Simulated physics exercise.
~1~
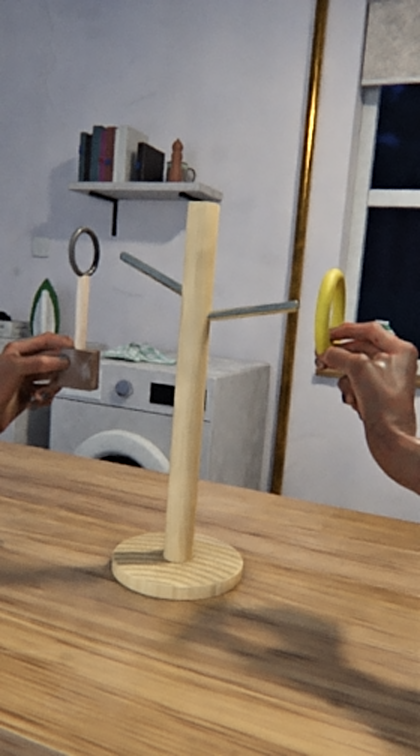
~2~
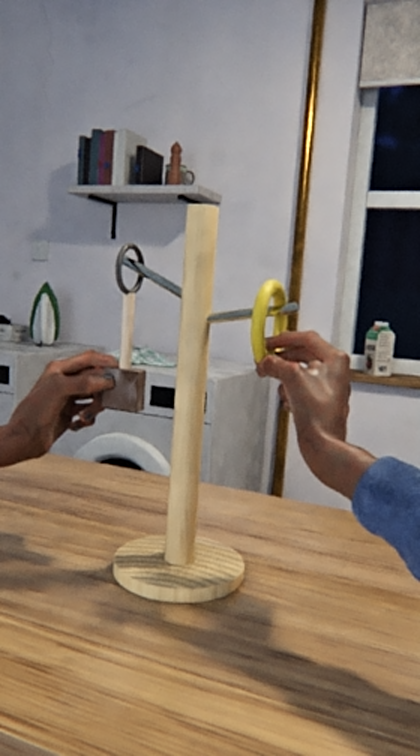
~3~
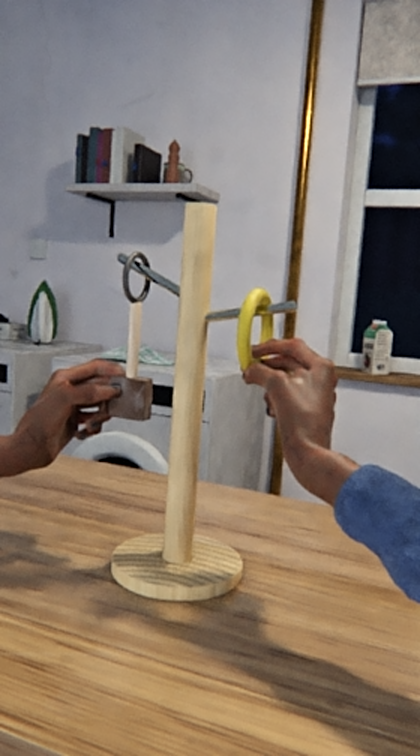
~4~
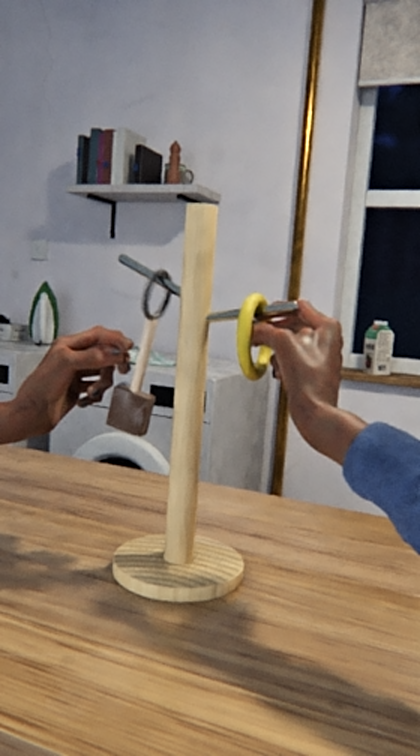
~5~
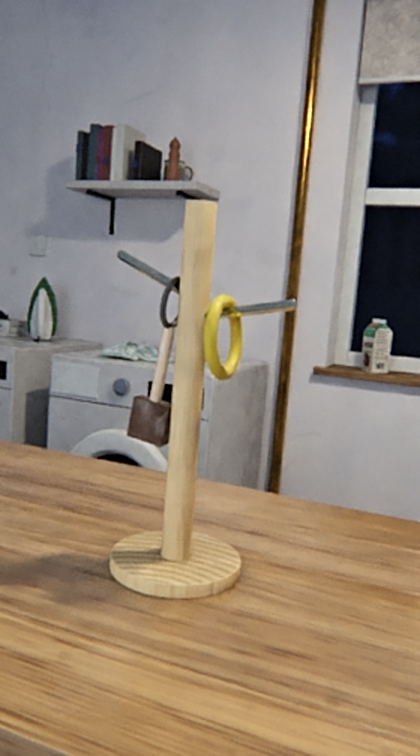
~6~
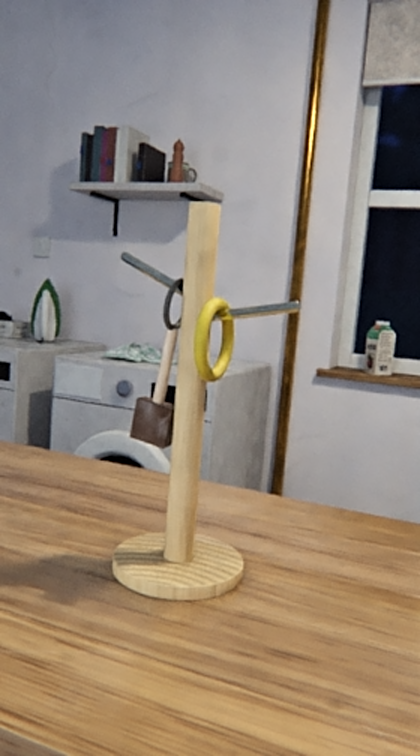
In a laundry room, hands hook a brown brush and a yellow tape ring onto a wooden stand's pegs, where both stay hanging.
